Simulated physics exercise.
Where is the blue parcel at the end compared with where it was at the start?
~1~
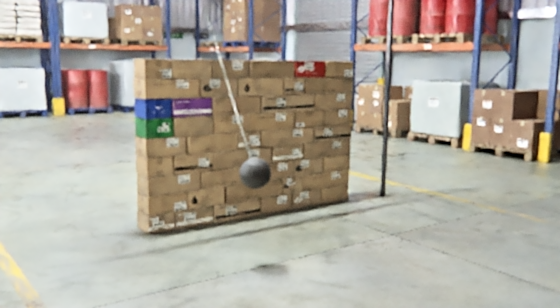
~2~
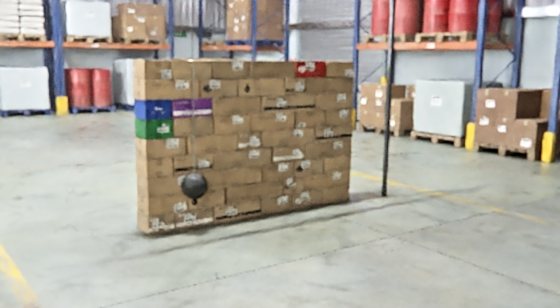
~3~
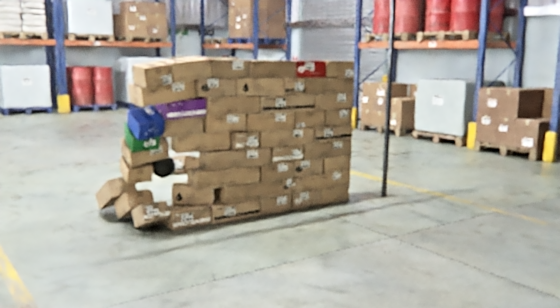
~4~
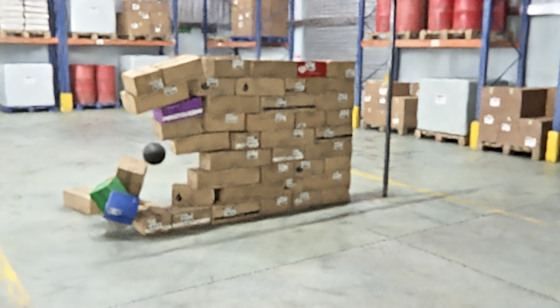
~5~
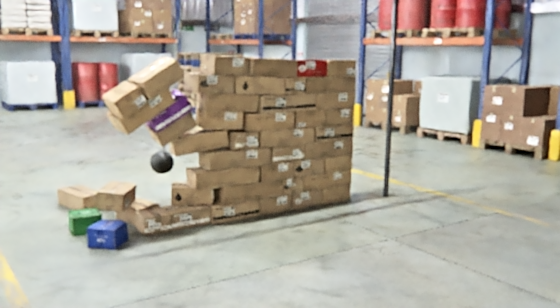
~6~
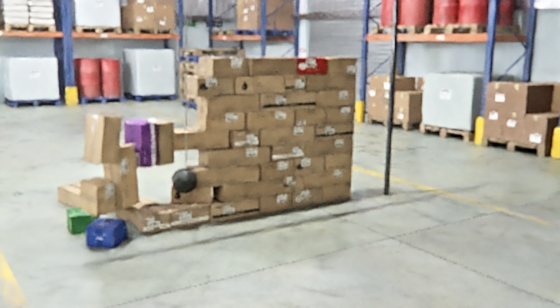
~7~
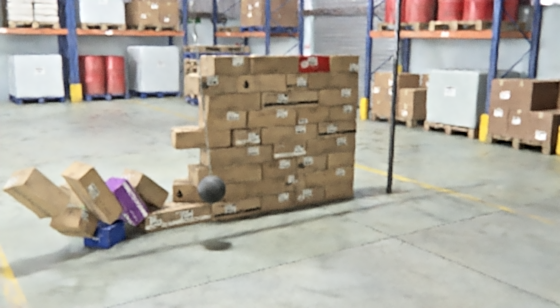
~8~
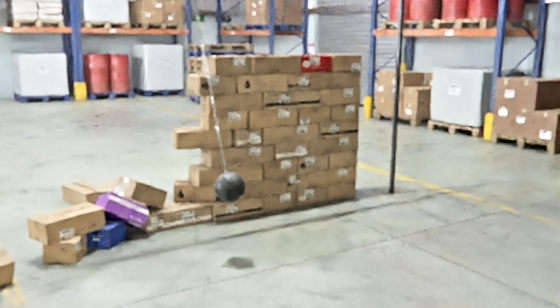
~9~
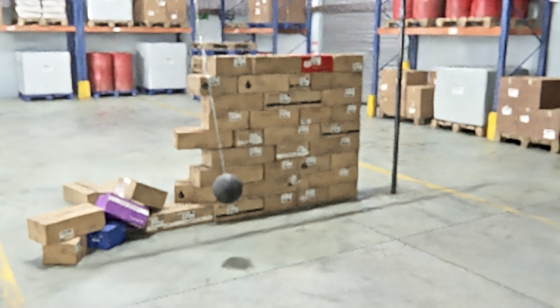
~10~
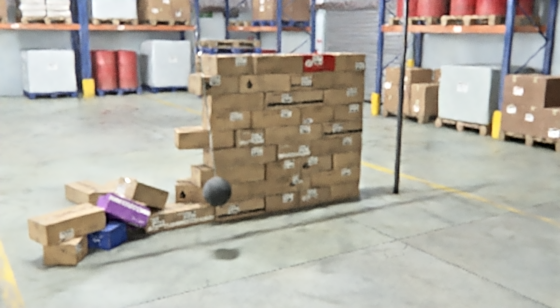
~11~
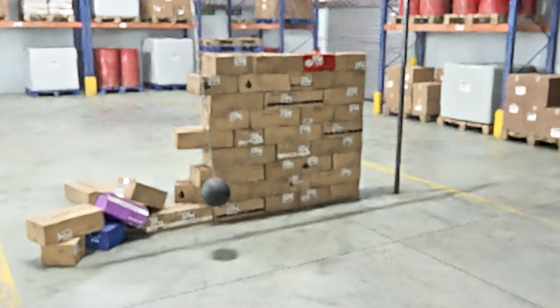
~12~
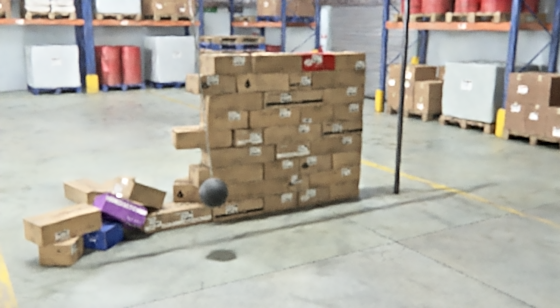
At the start the blue parcel sits high up at the left end of the wall. By the end it lies on the floor in the heap of fallen parcels to the left of the wall.
